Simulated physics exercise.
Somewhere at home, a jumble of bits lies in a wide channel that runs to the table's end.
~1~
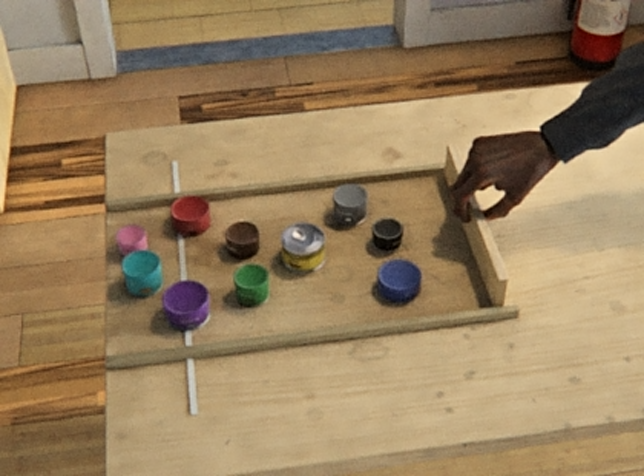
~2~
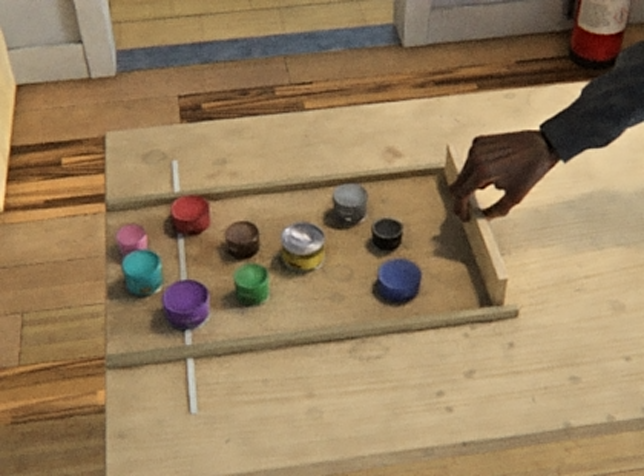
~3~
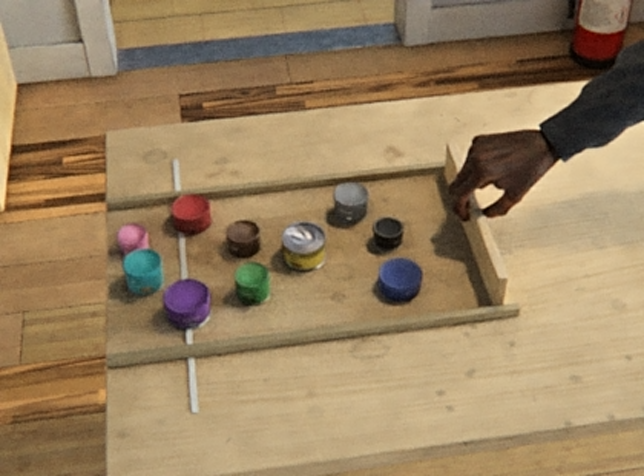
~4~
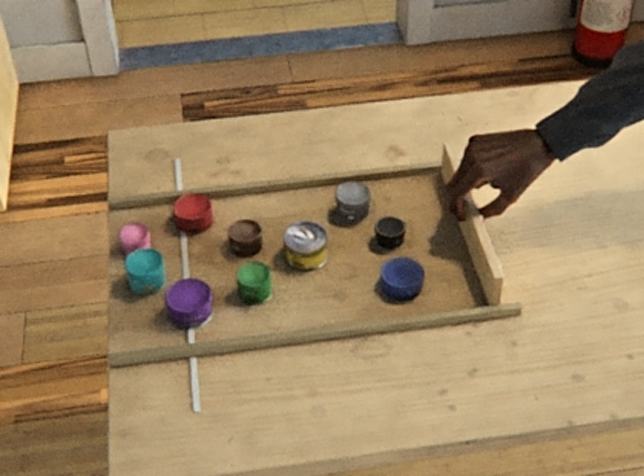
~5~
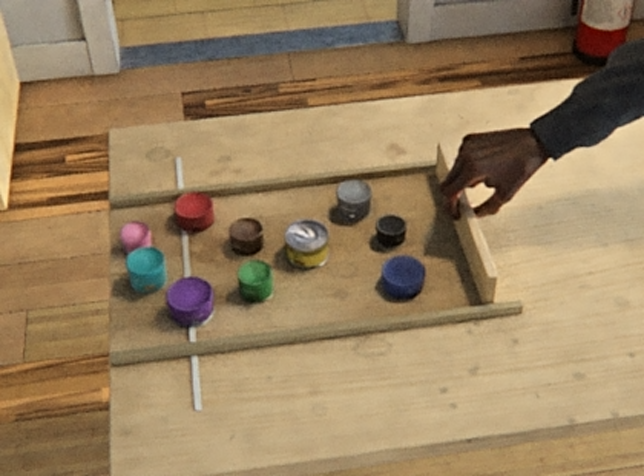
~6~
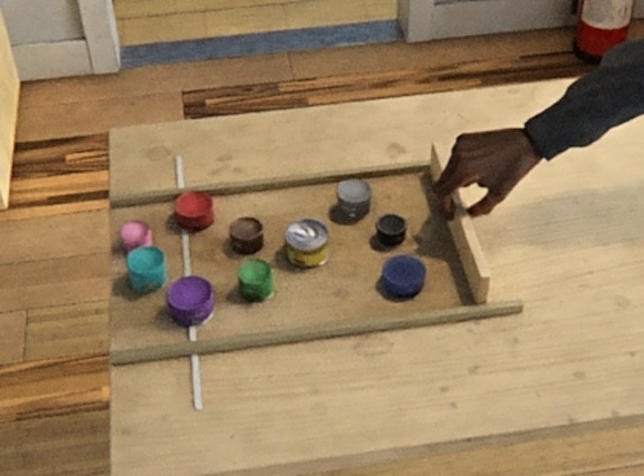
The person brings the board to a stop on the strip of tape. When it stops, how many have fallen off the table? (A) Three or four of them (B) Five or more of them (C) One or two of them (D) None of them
The answer is C.
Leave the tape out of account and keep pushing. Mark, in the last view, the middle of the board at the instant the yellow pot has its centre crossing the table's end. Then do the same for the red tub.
When the yellow pot crosses, the middle is near (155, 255); when the red tub crosses, near (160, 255).
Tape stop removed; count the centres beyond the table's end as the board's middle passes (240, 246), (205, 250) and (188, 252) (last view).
Counts per position: 0 / 0 / 2.
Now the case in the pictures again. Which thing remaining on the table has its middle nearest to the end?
Ending up nearest is the pink tin.
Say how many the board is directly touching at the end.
The count in contact is 3.
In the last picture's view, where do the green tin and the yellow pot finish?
Result: One at about (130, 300), the other at about (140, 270).
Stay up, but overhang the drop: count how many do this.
The overhang total is 1.
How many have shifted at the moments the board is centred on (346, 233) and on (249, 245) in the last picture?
Up to then 4, and up to the other point 8.
Early on, none off yet; pink tin at rest near (137, 238); turquoise pot at rest near (147, 270); purple tin at rest near (191, 301).
A while later, none off yet; pink tin at rest near (137, 238); turquoise pot at rest near (145, 270); purple tin travelled about its own width near (142, 310).
Finally, the number that fall off is one or two; lost, purple tin and turquoise pot.
